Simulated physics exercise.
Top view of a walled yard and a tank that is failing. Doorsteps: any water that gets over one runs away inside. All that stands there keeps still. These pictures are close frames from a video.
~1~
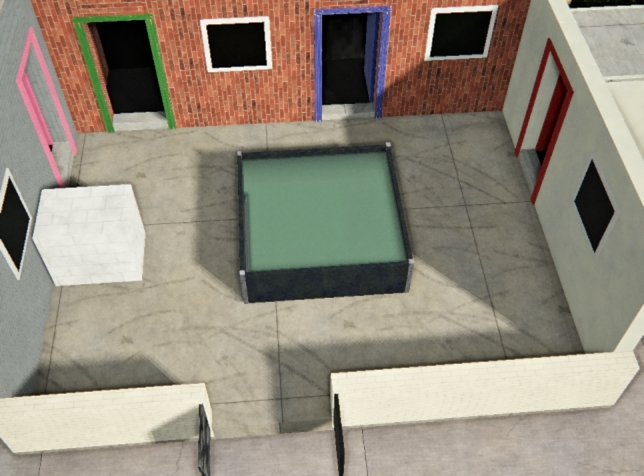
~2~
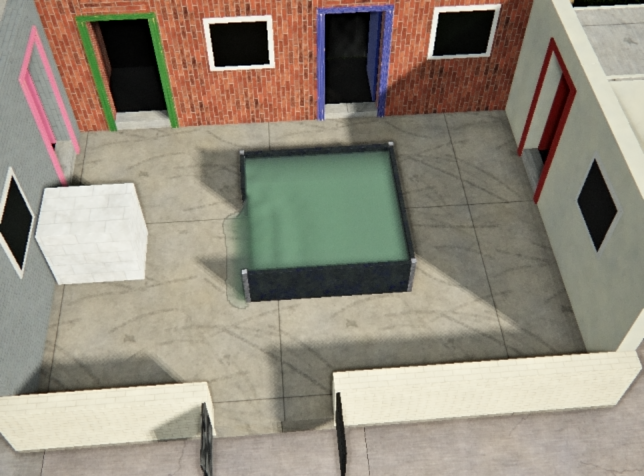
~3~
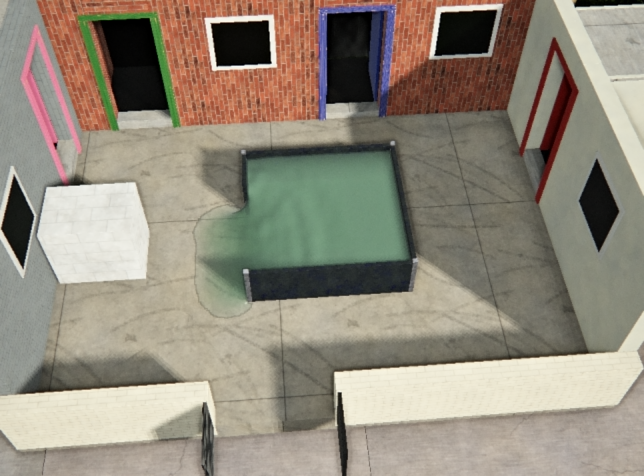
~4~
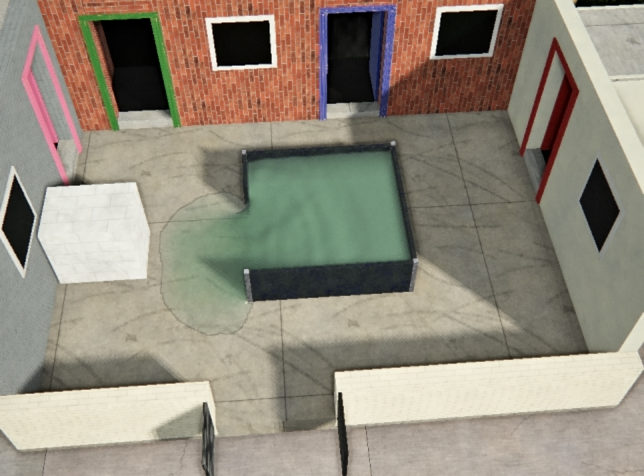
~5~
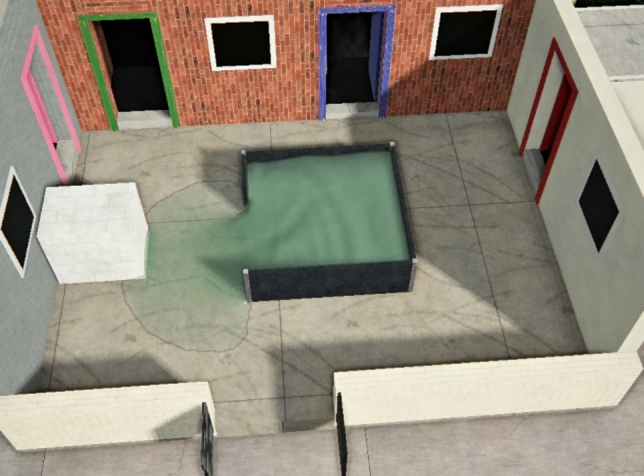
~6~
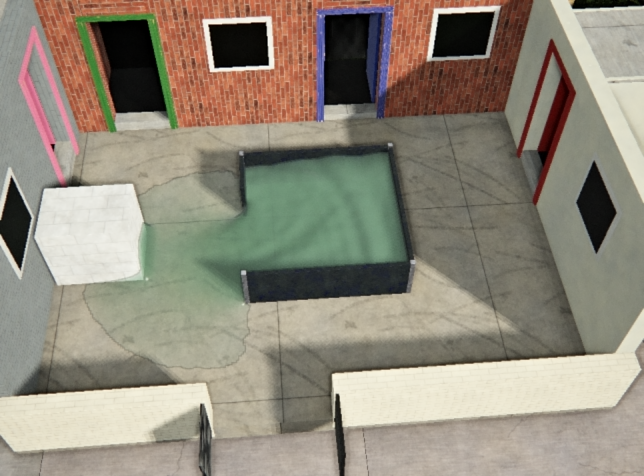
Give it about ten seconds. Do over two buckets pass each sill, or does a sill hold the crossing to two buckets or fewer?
The red door holds it to two or fewer; the blue door holds it to two or fewer; the green door holds it to two or fewer; the pink door holds it to two or fewer.
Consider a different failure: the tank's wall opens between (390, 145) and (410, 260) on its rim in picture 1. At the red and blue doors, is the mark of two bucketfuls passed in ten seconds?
Looking at both, the red one exceeds the mark while the blue one falls short.
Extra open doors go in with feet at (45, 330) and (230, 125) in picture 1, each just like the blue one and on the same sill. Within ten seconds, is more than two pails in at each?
Note, in sequence - door one ends up higher; door two ends up lower.
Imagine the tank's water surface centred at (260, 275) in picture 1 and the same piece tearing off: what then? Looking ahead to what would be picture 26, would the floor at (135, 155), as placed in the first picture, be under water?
Submerged.
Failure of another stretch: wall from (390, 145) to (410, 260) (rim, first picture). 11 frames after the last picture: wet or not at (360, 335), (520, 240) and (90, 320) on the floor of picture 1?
Untouched, submerged, untouched.
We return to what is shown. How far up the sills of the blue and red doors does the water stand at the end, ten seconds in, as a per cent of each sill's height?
I'd put it at close to 40 and 60 per cent.
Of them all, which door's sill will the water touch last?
Result: The door marked red.
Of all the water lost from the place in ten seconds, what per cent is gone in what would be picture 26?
Note - share reached: 5 %.
A moment on, water covers 25 % of the floor; the red door not reached, the blue door not reached, the green door not reached, the pink door wet at the sill, nothing in.
Next, water covers 35 % of the floor; the red door not reached, the blue door not reached, the green door wet at the sill, nothing in, the pink door wet at the sill, nothing in.
Then, water covers 45 % of the floor; the red door not reached, the blue door not reached, the green door under two buckets in, the pink door wet at the sill, nothing in.
Later, water covers 85 % of the floor; the red door not reached, the blue door wet at the sill, nothing in, the green door under two buckets in, the pink door wet at the sill, nothing in.
In the end, water covers 95 % of the floor; the red door wet at the sill, nothing in, the blue door wet at the sill, nothing in, the green door under two buckets in, the pink door wet at the sill, nothing in.
